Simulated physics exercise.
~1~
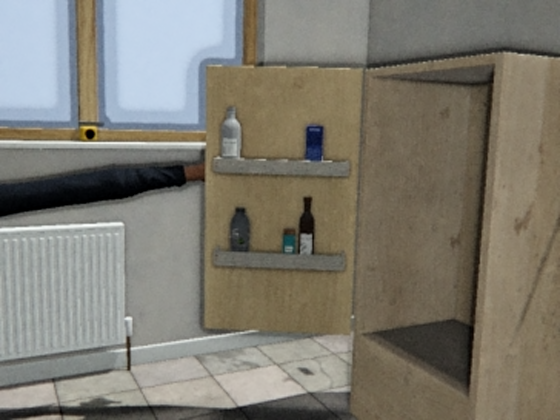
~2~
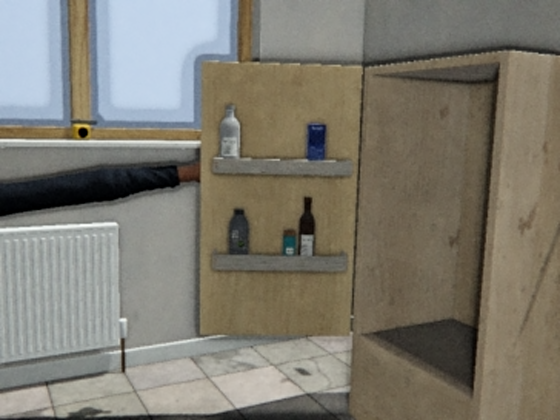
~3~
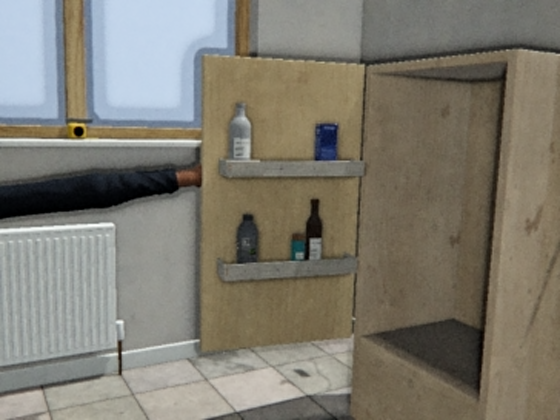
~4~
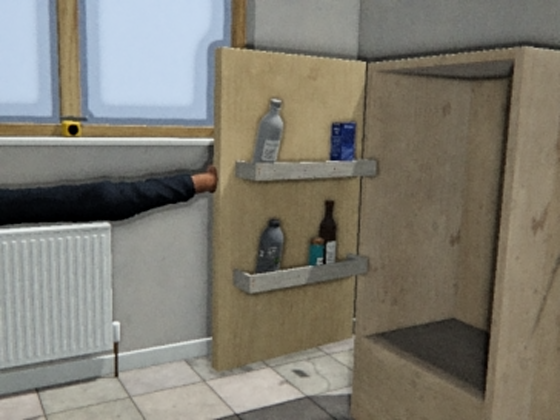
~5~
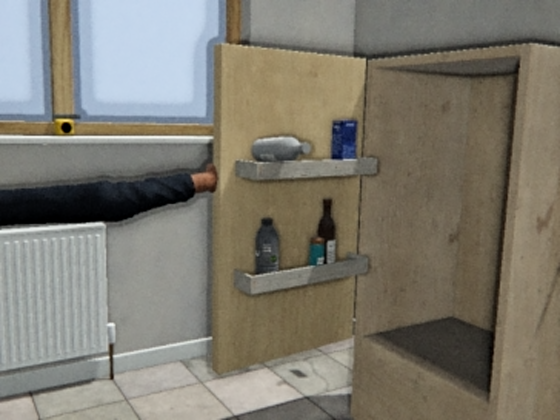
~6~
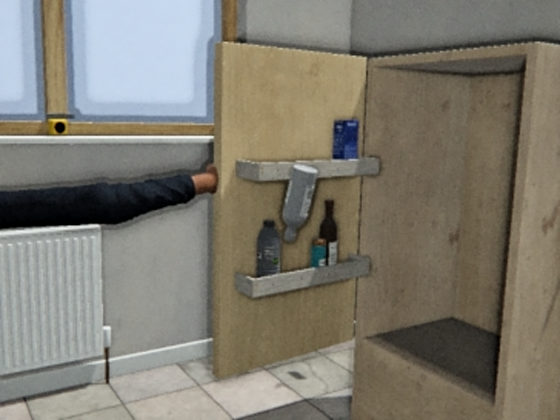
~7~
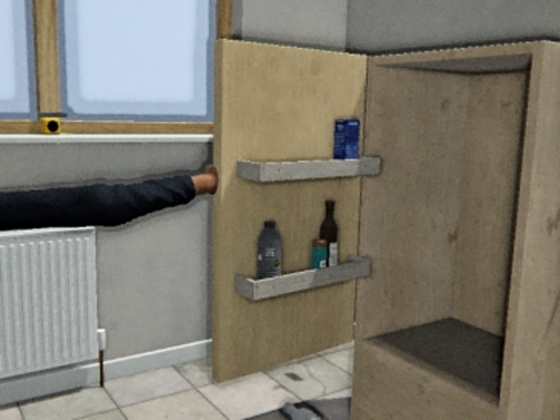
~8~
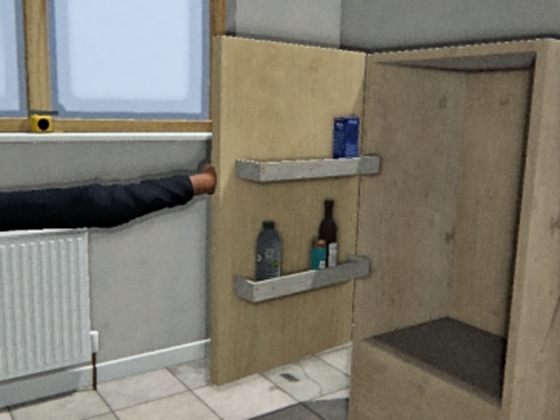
At the start, a hand at the left edge of an open wooden larder door holds it beside an empty cabinet, with bottles and a blue carton standing on two grey racks. The arm swings the door round, and the racks and their contents shift to the right. As the door comes to a stop, the white bottle on the upper rack leans, then topples onto its side. It tumbles over the rack's front, upside down, and drops out of sight below. At the end, the blue carton, grey bottle, brown bottle and small turquoise container still stand on the racks.
